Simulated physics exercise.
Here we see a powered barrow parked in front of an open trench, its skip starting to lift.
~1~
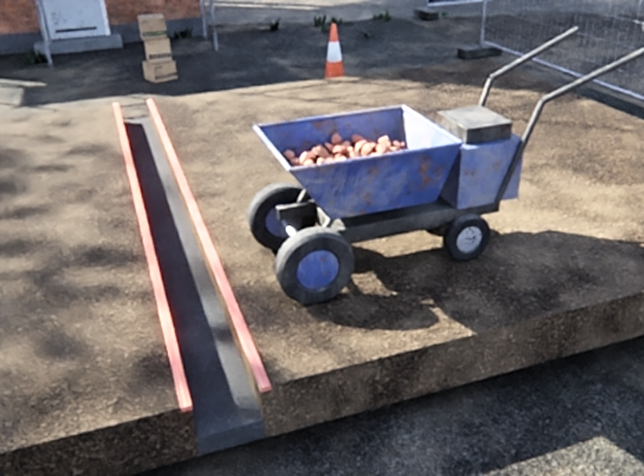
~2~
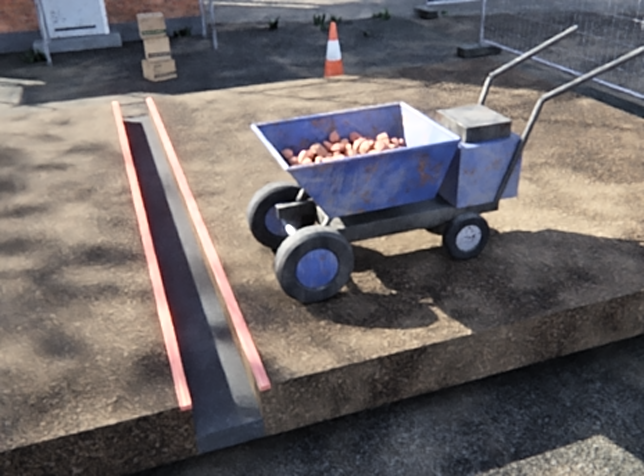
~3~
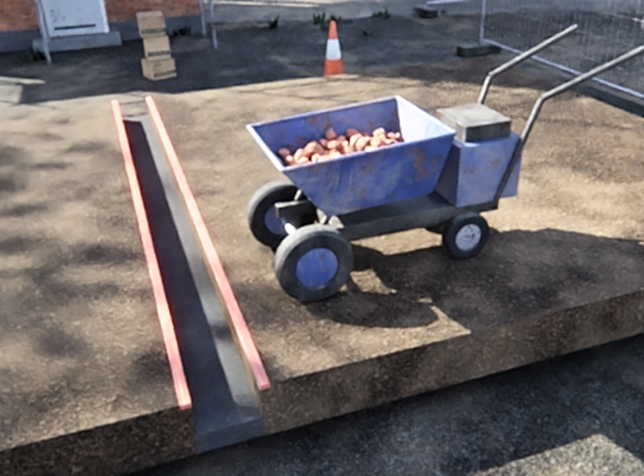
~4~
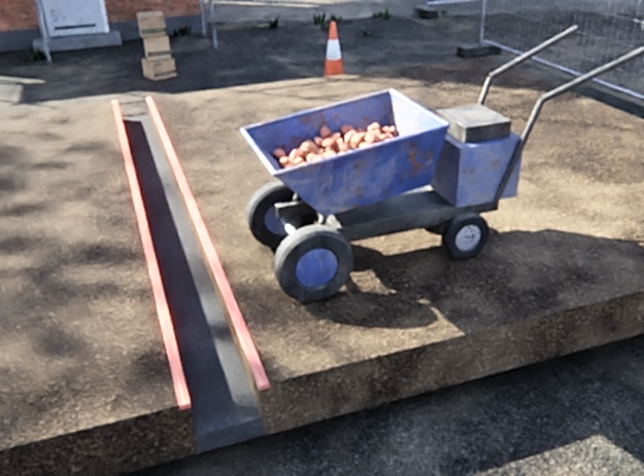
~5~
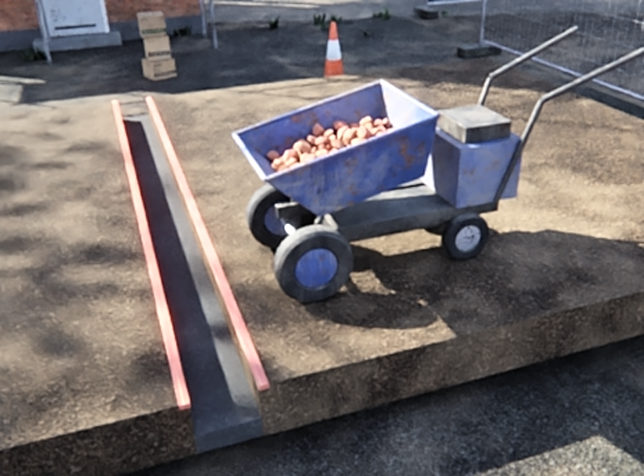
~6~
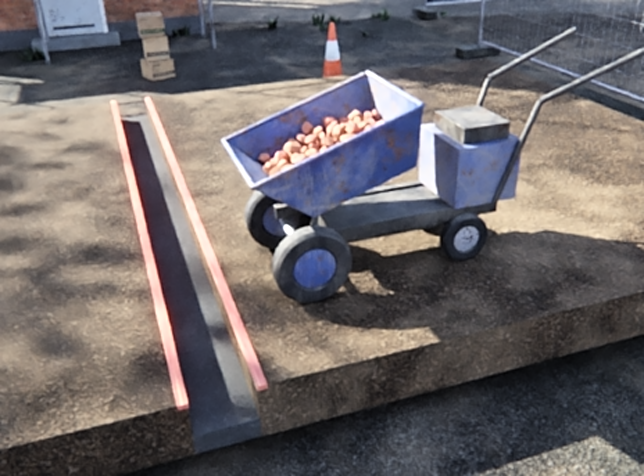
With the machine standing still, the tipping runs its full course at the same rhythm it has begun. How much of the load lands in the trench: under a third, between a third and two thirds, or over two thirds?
Between a third and two thirds.
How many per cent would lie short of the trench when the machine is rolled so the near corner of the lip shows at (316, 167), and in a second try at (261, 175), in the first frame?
0 % for the first, 0 % for the second.
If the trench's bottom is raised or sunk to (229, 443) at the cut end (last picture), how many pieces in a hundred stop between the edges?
I'd guess about 60 %.
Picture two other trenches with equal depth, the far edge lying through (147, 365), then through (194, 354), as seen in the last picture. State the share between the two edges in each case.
Lab note: Try one about 90 %, try two about 30 %.
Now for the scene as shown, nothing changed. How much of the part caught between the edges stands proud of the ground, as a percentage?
About 5 in a hundred.
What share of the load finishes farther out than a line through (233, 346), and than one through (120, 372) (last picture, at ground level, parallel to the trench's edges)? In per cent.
First some 100, then 20 per cent.
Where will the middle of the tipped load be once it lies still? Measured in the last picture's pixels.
About (173, 304).
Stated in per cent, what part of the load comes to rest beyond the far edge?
40 %.
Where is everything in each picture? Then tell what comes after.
Lip of the skip near (291, 171), level; top of the load near (357, 157), lumps of rubble; first edge of the trench near (249, 344); far edge near (176, 361), the trench under half as wide as the skip, and about half as deep as wide, in the first picture.
Lip of the skip near (288, 170), level; top of the load near (355, 155), in the second picture.
Lip of the skip near (283, 171), tipped barely; top of the load near (352, 152), in the third picture.
Lip of the skip near (275, 175), tipped a little; top of the load near (373, 138), in the fourth picture.
Lip of the skip near (266, 180), tipped a little; top of the load near (375, 136), in the fifth picture.
Lip of the skip near (254, 188), tipped clearly; top of the load near (364, 129); first edge of the trench near (245, 343); far edge near (172, 359), in the sixth picture.
Shortly afterwards, skip tipped steeply; the whole lot in the skip.
Next, skip tipped right over; all but a few in the skip; only a few in or heaped over the trench; only a few falling.
Some moments later, skip tipped right over; near a third in the skip; near a quarter in or heaped over the trench; near a third beyond it; only a few falling.
In the end, skip tipped right over; only a few in the skip; near half in or heaped over the trench; near a third beyond it.
